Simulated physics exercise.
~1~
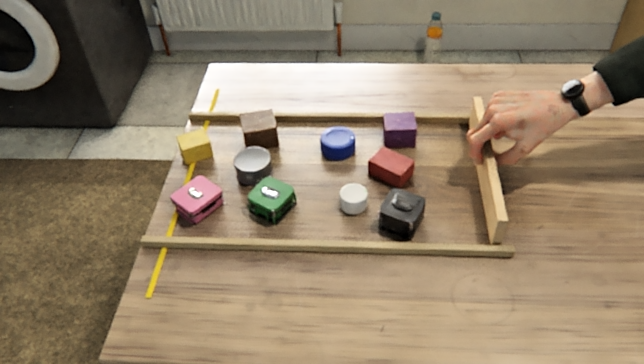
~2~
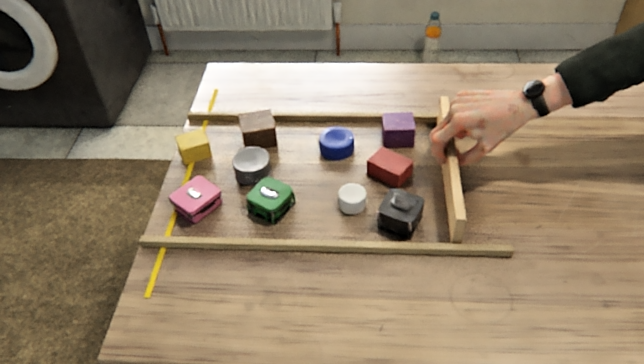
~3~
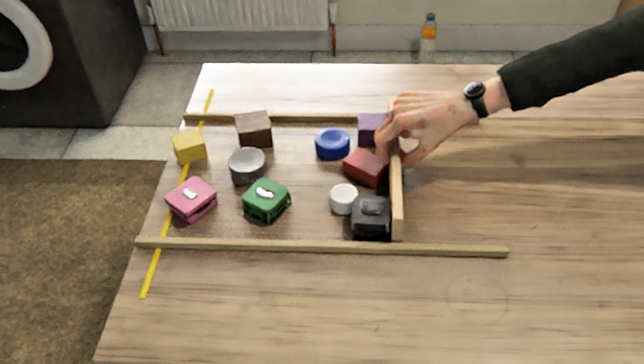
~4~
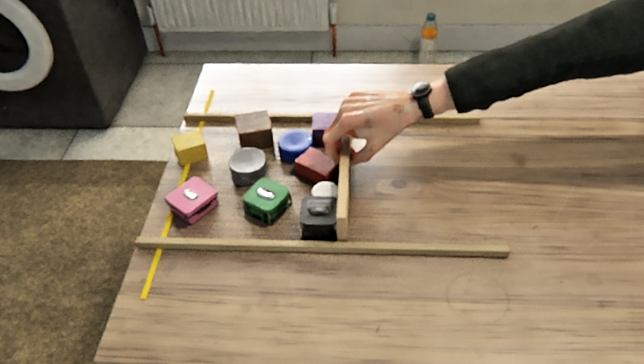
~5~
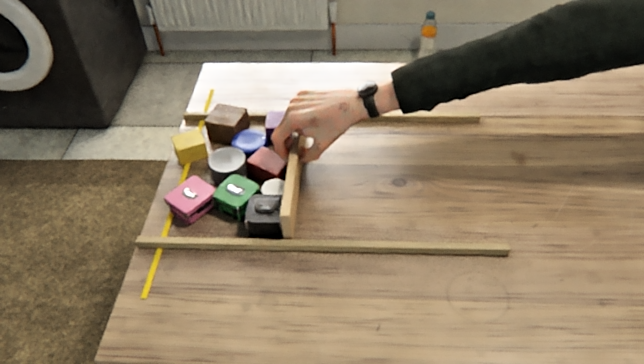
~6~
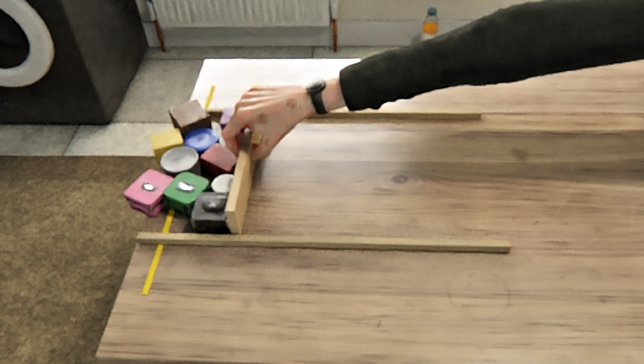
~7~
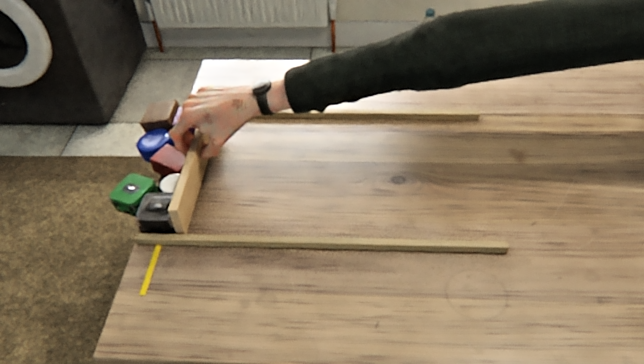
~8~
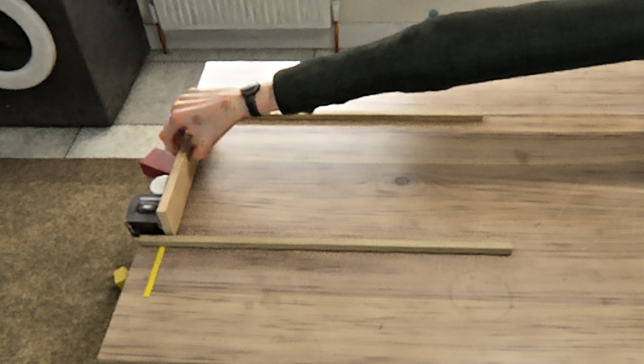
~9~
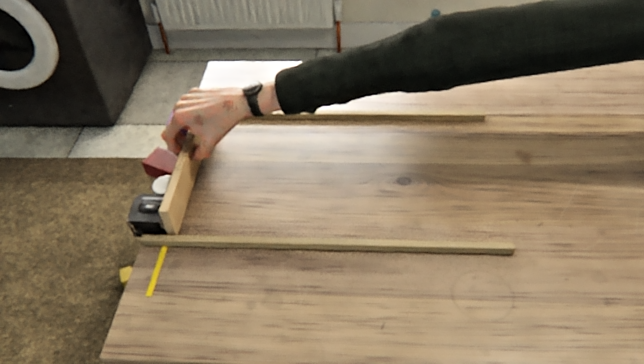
In the video, a hand slides an upright wooden board leftward across a table, gathering scattered blocks, small cases and round containers and pushing most over the left edge. It stops with the black case, white round piece and red block still against the board.
